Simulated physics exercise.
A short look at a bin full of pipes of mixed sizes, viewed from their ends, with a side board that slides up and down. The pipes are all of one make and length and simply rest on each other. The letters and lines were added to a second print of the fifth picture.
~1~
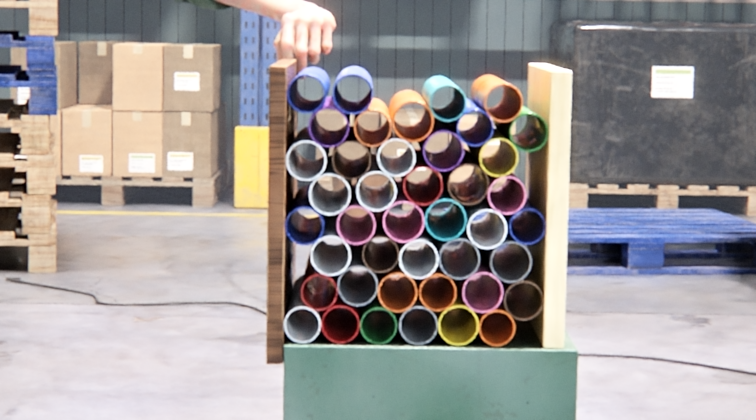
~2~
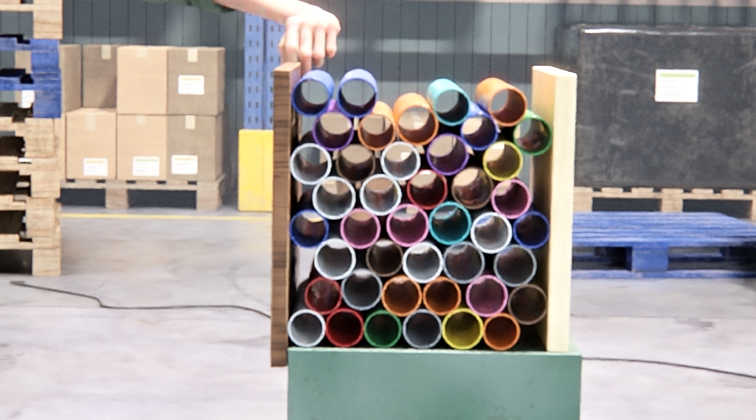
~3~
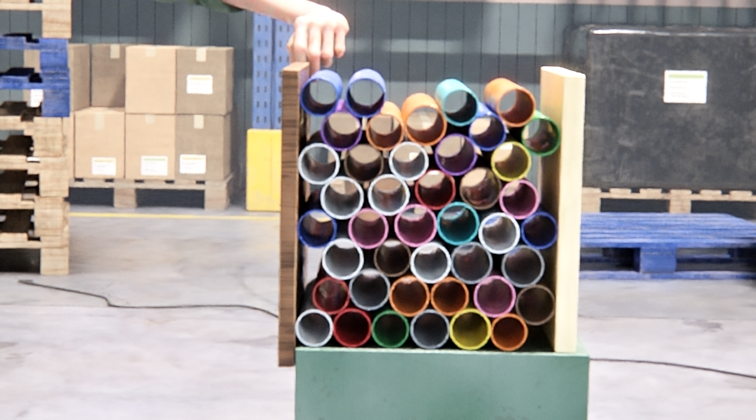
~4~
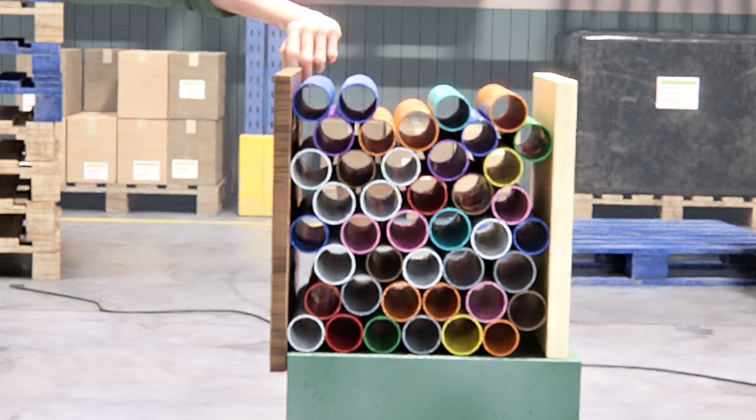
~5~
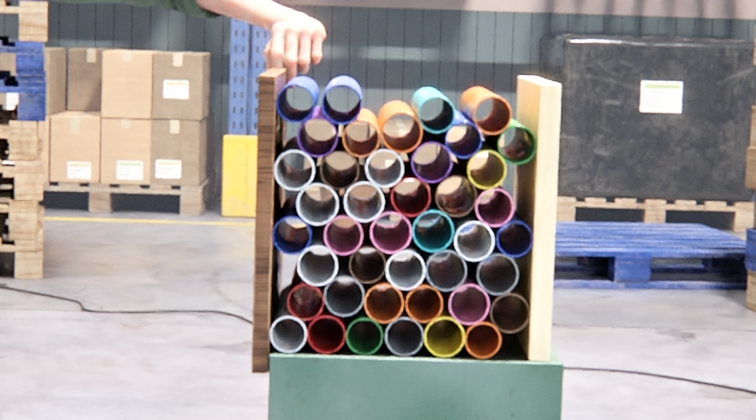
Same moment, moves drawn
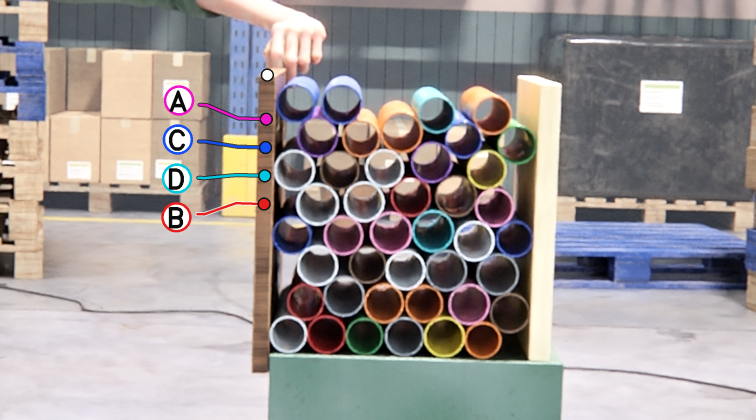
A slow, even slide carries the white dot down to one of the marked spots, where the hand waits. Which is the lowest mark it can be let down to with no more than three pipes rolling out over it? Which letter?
Mark B is as low as it can go.
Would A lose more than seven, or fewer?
At A, fewer than seven.
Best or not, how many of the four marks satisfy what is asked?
Four of them.
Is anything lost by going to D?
Yes, at D.
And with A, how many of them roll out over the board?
At A the number is none.
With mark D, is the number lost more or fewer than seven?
It loses fewer than seven.
On the copy, A at (266, 119); B at (264, 204); C at (266, 148); D at (265, 176); the white dot at (267, 75).
On B. First, top of the board (275, 133).
Then, top of the board (273, 201).
Finally, top of the board (273, 204), one out over the board.
By contrast, A none out over the board; C none out over the board; D one out over the board.
